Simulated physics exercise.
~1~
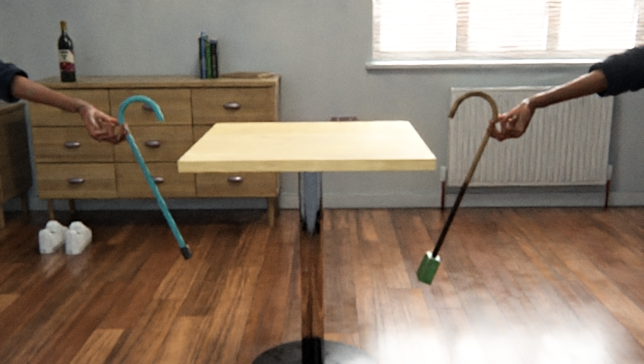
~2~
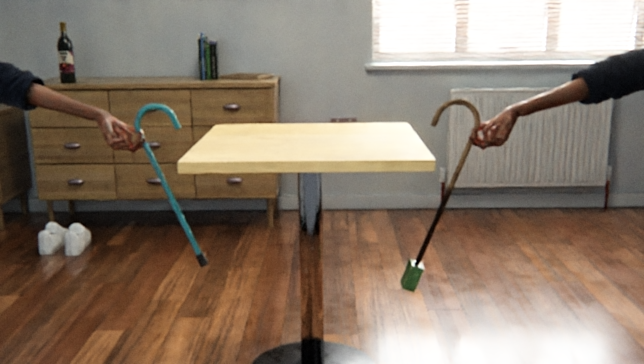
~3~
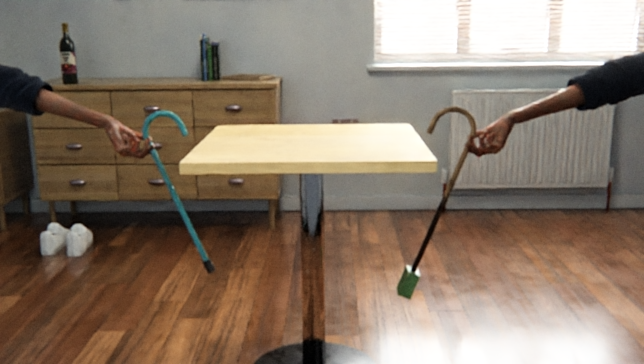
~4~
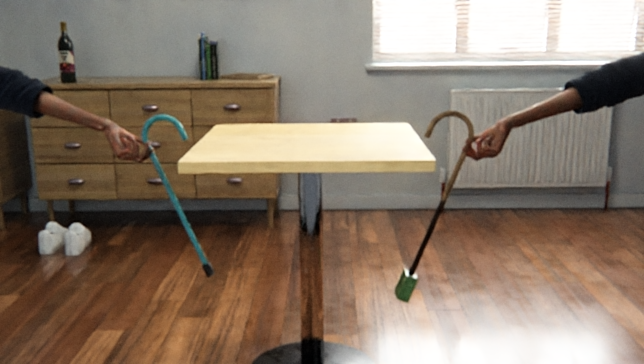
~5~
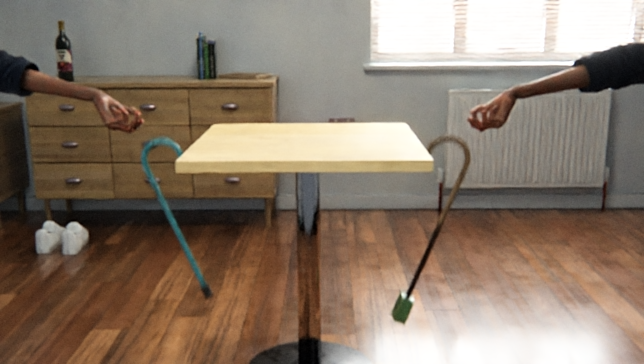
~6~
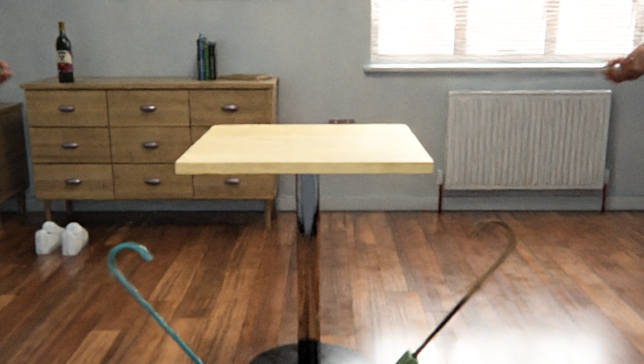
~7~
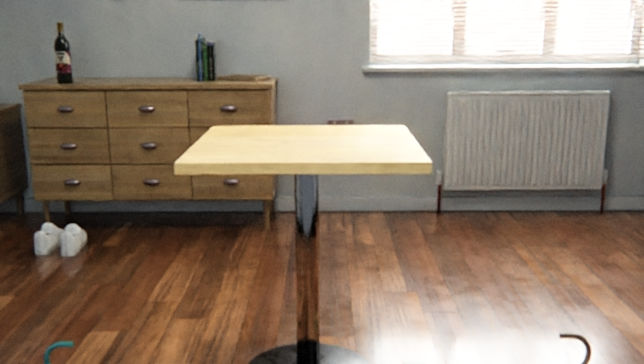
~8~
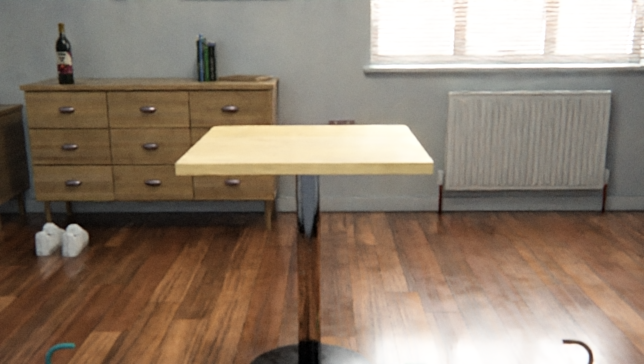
A turquoise cane and a brown cane with a green block at its tip were brought by two hands to opposite ends of a small table, but once released, both dropped, tipped outward and ended up on the floor.
